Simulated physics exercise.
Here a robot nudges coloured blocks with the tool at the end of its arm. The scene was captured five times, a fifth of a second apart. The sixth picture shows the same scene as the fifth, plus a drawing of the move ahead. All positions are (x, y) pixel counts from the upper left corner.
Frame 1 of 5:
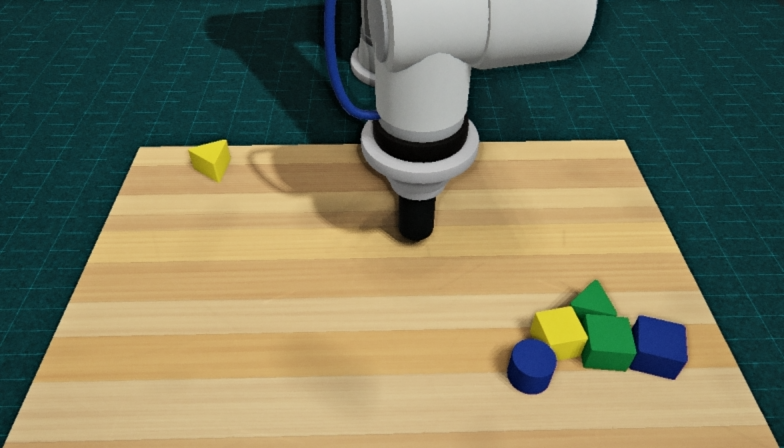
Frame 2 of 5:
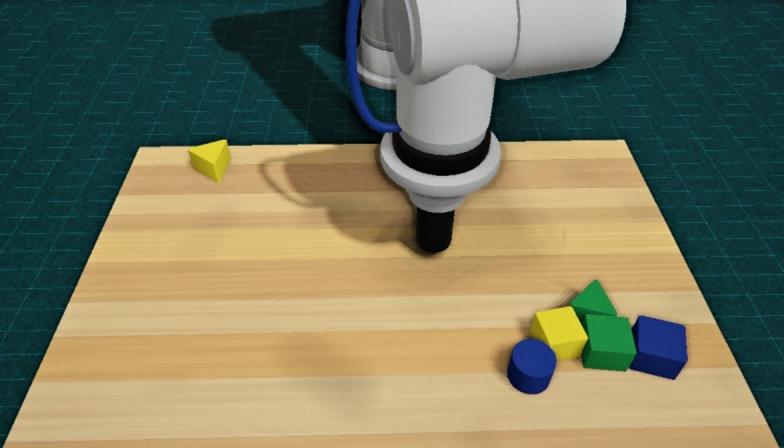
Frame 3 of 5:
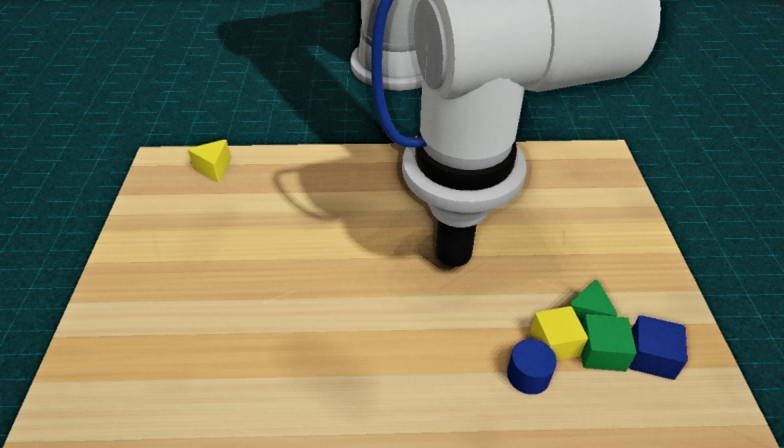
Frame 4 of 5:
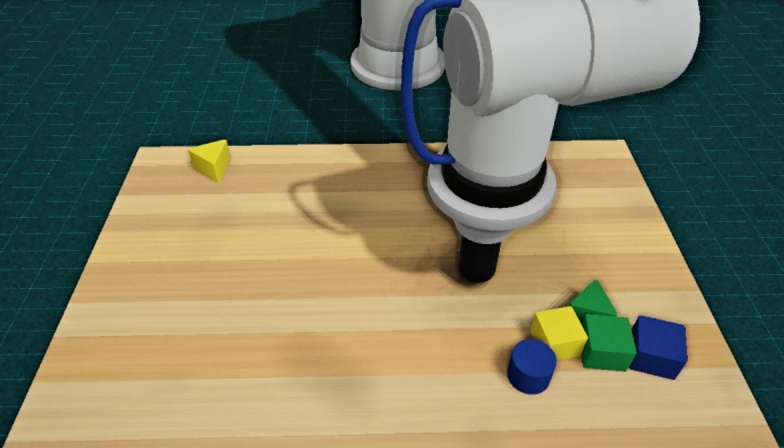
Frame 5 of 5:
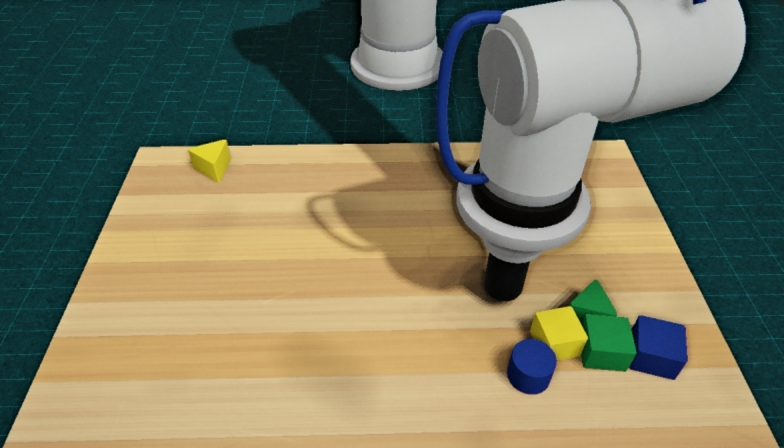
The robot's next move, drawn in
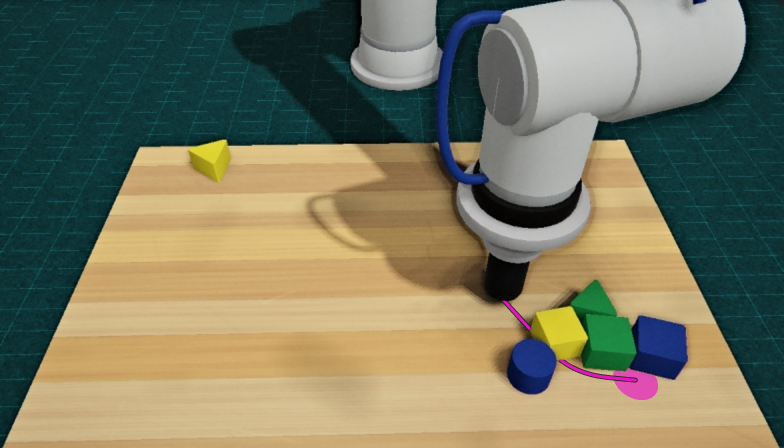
A robot arm moves its black tool right and nearer, close to the still blocks.
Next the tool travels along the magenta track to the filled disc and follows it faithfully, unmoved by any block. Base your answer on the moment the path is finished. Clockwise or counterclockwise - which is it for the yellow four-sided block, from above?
The block spins clockwise.
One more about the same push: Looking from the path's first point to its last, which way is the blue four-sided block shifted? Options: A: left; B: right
A
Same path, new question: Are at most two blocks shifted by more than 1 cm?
No, I don't think so.
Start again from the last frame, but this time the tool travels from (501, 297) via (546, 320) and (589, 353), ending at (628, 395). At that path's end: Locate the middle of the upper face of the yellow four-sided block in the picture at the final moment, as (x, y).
Answer: (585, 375).
The drawn path runs from (501, 297) by way of (534, 334) and (577, 370) to (635, 380).
What follows on the original path. One third of the way, tool at (537, 325); yellow four-sided block at (571, 345), turned 15° anticlockwise; green four-sided block at (617, 338); blue four-sided block at (667, 337).
Two thirds of the way, tool at (581, 361); blue round block at (534, 362); yellow four-sided block at (607, 390); green four-sided block at (625, 342), turned 15° anticlockwise; blue four-sided block at (672, 337), turned 15° anticlockwise.
At the end, tool at (641, 371); blue round block at (534, 362); yellow four-sided block at (616, 398), turned 20° clockwise; green four-sided block at (680, 345), turned 35° anticlockwise; blue four-sided block at (710, 325), turned 45° anticlockwise.
